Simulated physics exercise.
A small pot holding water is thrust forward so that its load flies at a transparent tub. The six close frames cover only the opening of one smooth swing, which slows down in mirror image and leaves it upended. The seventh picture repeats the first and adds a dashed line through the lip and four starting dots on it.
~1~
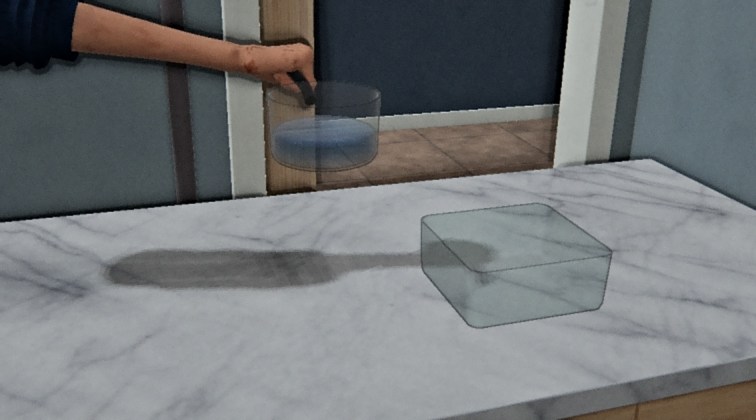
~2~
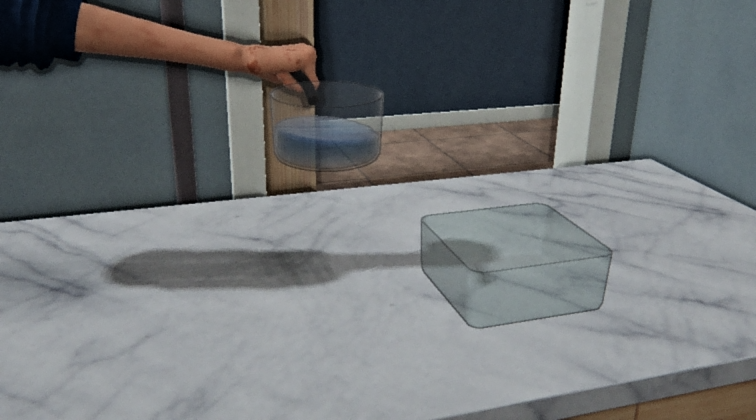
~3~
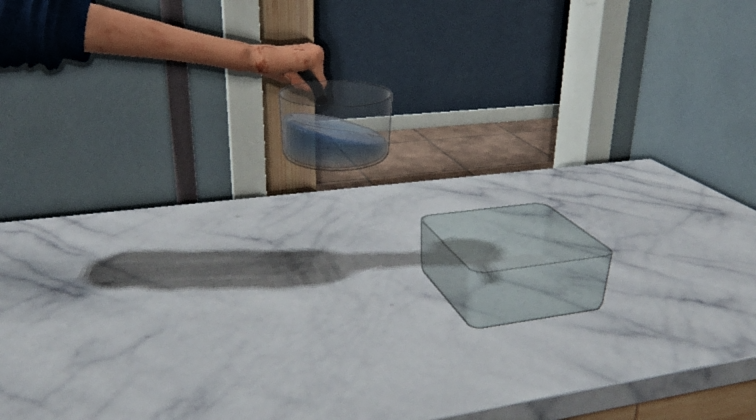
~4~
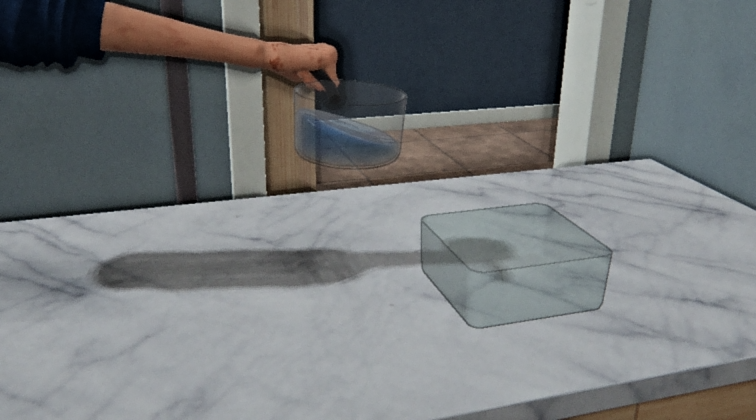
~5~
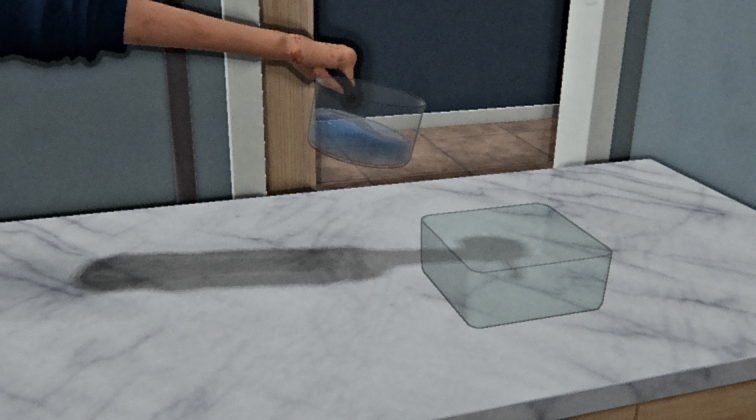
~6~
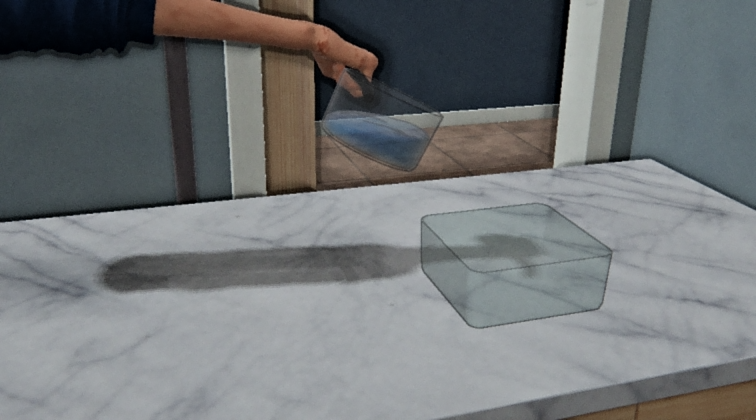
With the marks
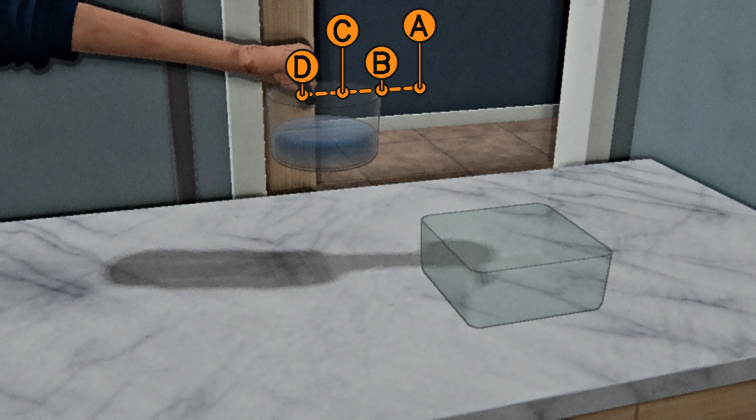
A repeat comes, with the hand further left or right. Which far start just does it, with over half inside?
The limit is C.
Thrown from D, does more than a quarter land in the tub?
Yes, clearly.
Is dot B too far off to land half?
No, that is safe.
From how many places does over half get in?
Three of them.
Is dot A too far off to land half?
No, that is safe.
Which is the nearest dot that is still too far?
The answer is D.
On the marked copy, A at (419, 87); B at (381, 90); C at (342, 92); D at (302, 94).
For dot A, about 81 % lands in the tub, 11 % falls short and 8 % goes beside or beyond.
For dot B, about 80 % lands in the tub, 5 % falls short and 15 % goes beside or beyond.
For dot C, about 62 % lands in the tub, 22 % falls short and 16 % goes beside or beyond.
For dot D, about 38 % lands in the tub, 53 % falls short and 9 % goes beside or beyond.
